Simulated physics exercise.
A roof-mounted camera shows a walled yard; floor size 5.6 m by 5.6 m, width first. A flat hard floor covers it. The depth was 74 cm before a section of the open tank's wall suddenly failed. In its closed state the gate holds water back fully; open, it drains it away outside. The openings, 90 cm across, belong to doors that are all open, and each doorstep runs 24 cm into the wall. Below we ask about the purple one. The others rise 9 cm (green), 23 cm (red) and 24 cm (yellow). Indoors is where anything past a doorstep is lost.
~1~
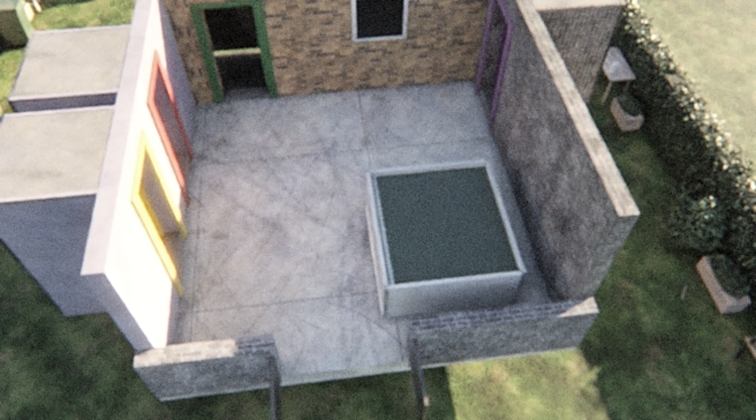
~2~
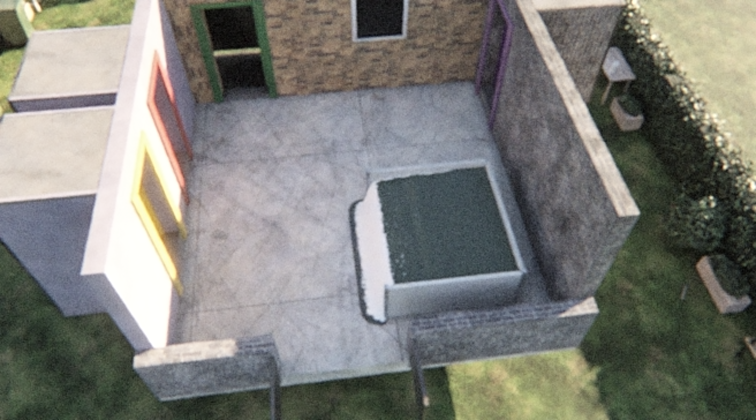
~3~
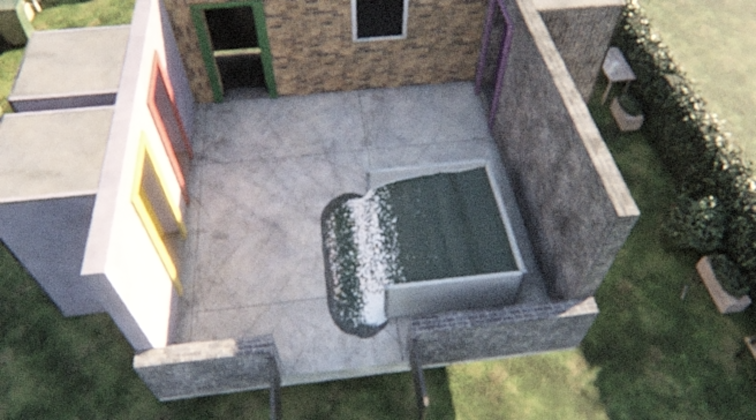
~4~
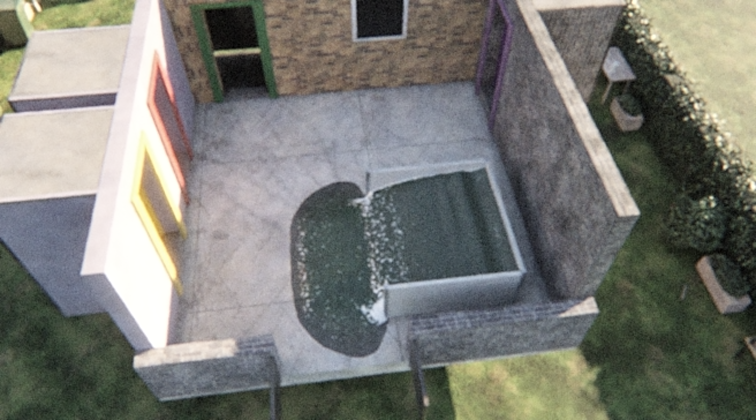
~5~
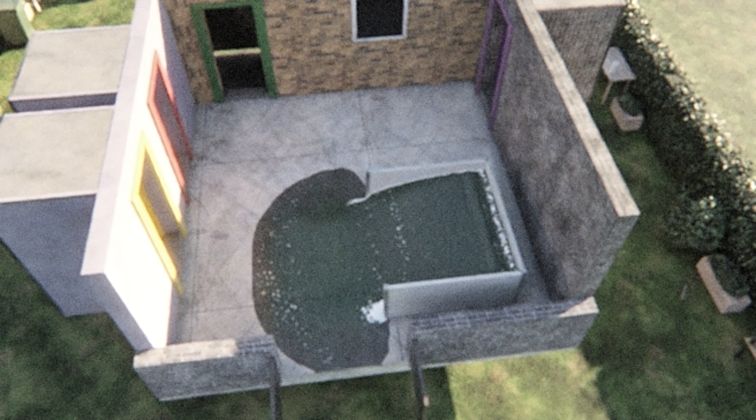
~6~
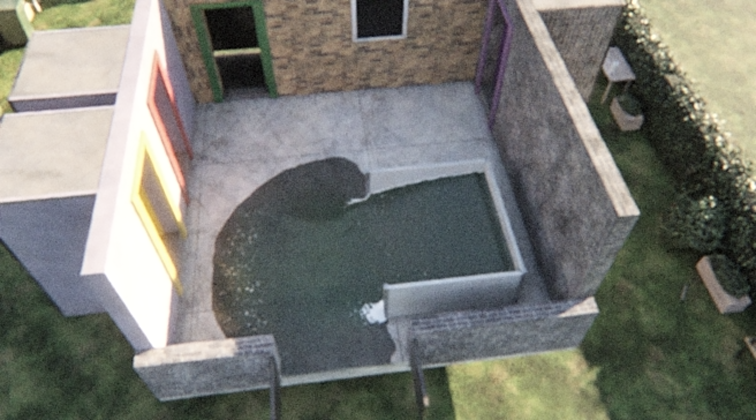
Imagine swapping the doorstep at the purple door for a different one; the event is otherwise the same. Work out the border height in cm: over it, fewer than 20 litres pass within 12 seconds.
Border at about 13 cm.
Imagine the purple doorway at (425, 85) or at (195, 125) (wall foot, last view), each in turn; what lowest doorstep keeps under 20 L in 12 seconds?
In turn: About 7.5 cm, about 20 cm.
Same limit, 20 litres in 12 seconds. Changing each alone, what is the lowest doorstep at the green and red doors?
Close to 20 cm (green) and close to 17 cm (red).
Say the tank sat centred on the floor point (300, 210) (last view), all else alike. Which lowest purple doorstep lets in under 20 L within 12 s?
About 9.0 cm.
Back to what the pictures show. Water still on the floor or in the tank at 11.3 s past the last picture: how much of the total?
Roughly 68 per cent of the water.
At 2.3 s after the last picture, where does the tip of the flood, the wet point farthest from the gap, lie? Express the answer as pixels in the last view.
(196, 104).
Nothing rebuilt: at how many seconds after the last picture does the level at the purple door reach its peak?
Around 5.0 seconds.
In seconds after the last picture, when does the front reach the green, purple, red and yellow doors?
The green door at 1.8 s, the purple door at 4.0 s, the red door at 0.5 s, the yellow door at 0.1 s.
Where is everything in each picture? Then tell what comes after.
In the first frame, the open tank at (440, 222) is whole and still, 74 cm deep; the purple door at (492, 70) is dry.
In the second frame, water pours out at (378, 247) and has run 0.3 m, to (370, 315); about 10 cm deep outside, 74 cm at the back.
In the third frame, water pours out at (378, 248) and has run 0.8 m, to (329, 272); about 13 cm deep outside, 74 cm at the back.
In the fourth frame, the front is at (300, 305), 1.3 m from the gap at (378, 249); 3.4 m2 of floor is wet, 70 cm left at the back.
In the fifth frame, water pours out at (378, 249) and has run 1.9 m, to (260, 303); about 9 cm deep outside, 63 cm at the back.
In the sixth frame, water pours out at (378, 250) and has run 2.5 m, to (219, 311); about 7 cm deep outside, 63 cm at the back; the purple door at (492, 70), 4.0 m from the gap, is still 3.1 m from the nearest water.
Then, 0.7 s after the last picture water covers 45 % of the floor, deepest (46 cm) near (174, 373); it has not reached the purple door.
Then, 2.3 s after the last picture water covers 50 % of the floor, deepest (35 cm) near (196, 104); it has not reached the purple door.
Then, 11.3 s after the last picture water covers 100 % of the floor, deepest (14 cm) near (560, 326); 8 cm at the purple door, 0 litres in over its 25 cm doorstep.
At the purple door as built, the water peaked near 17 cm, 4.9 s after the last picture.
With a doorstep of 12 cm, 28 litres would have come in within the 12 s; with 14 cm, 11 litres. So under 20 litres takes about 13 cm.
